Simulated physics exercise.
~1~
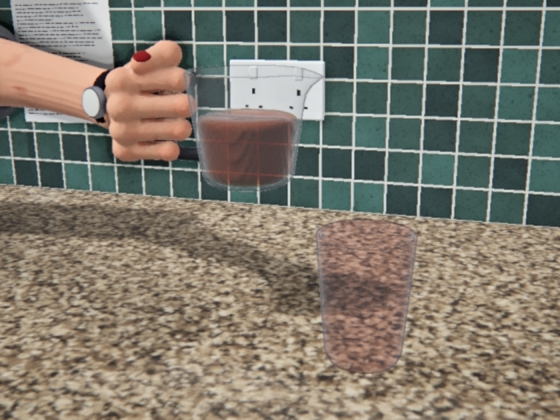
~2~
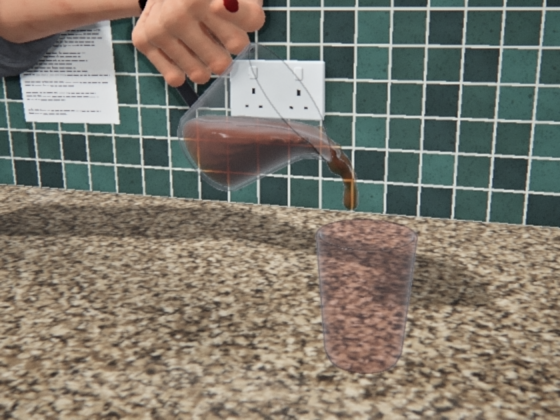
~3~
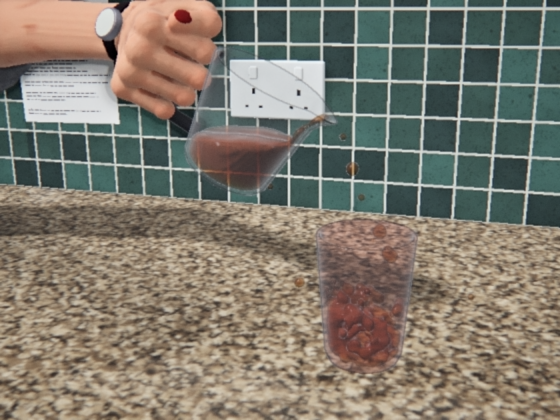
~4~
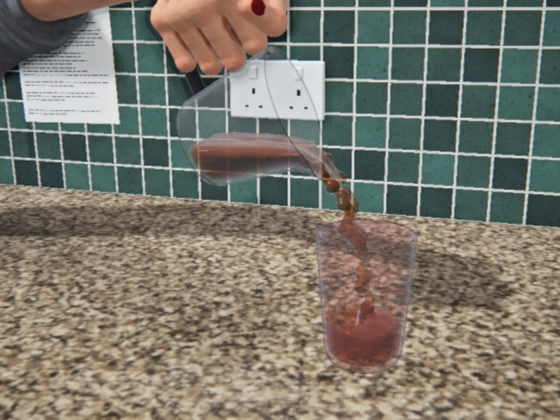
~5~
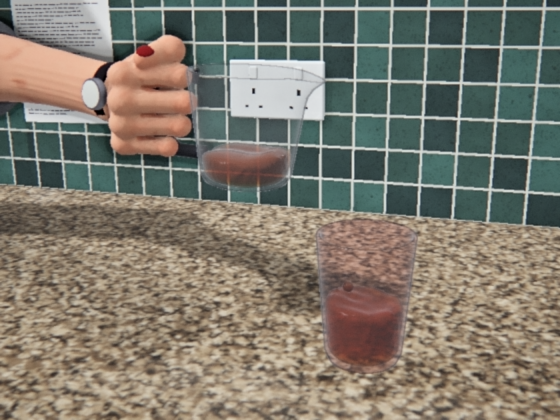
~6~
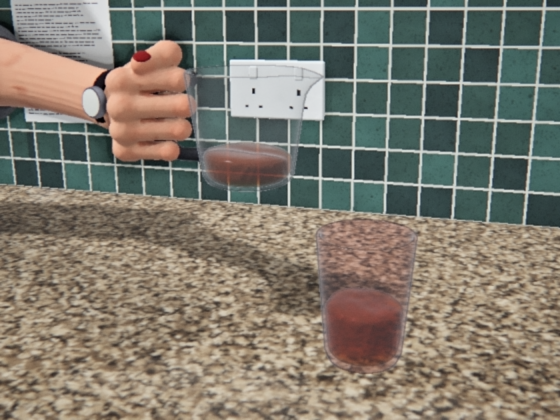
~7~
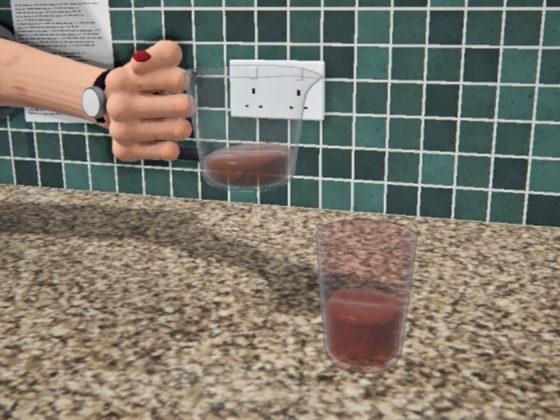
A hand wearing a watch tipped a clear jug of reddish-brown tea over an empty glass on a speckled worktop, eased back, then poured again, and finally held the jug level with some tea left and the glass partly filled.
